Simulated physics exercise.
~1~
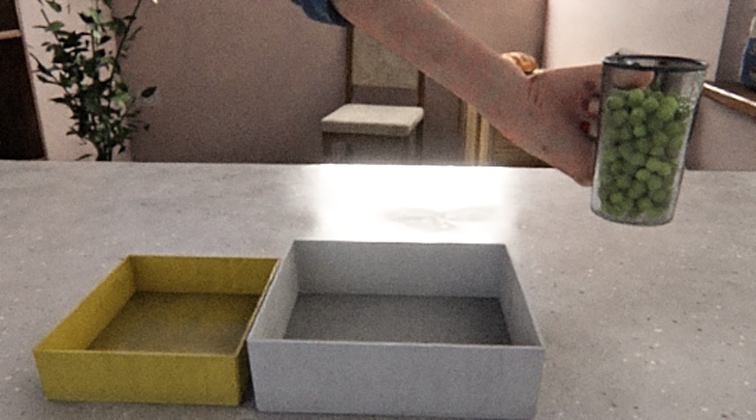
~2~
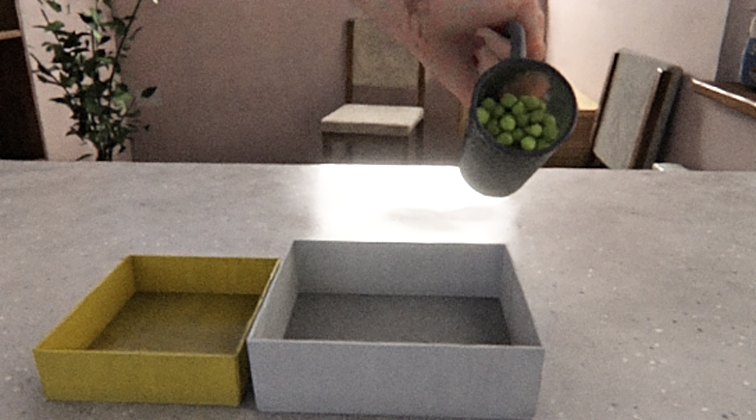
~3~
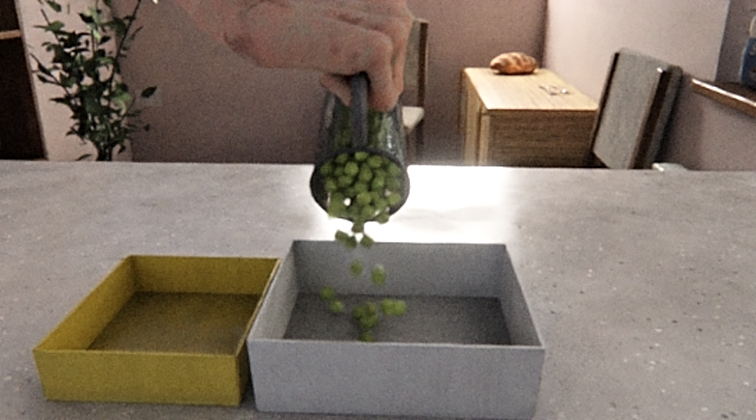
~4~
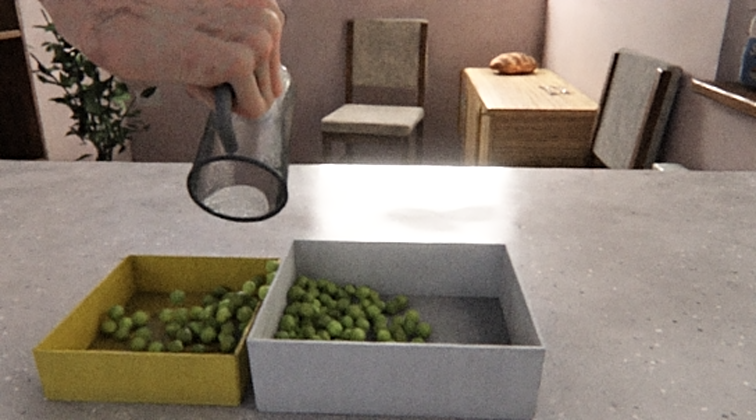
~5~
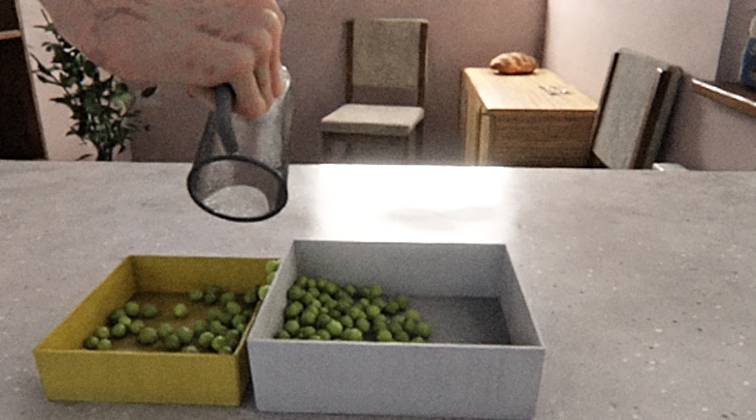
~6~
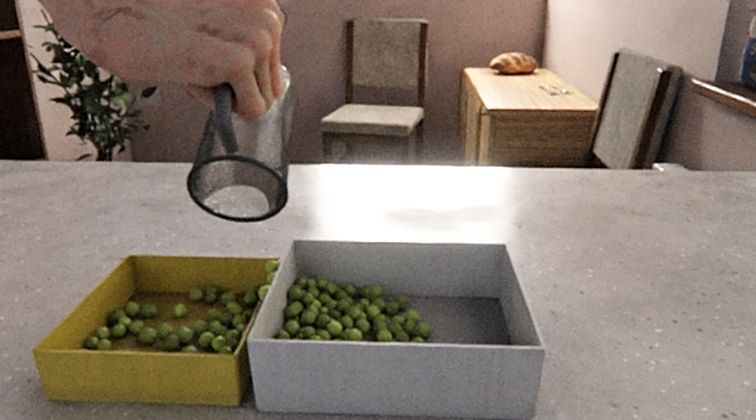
A hand moves a clear cup of green peas leftward above a tabletop, tipping it until the peas pour into a white tin and then a yellow tin beside it. The emptied cup stays tilted above, with more peas resting in the white tin than in the yellow one.
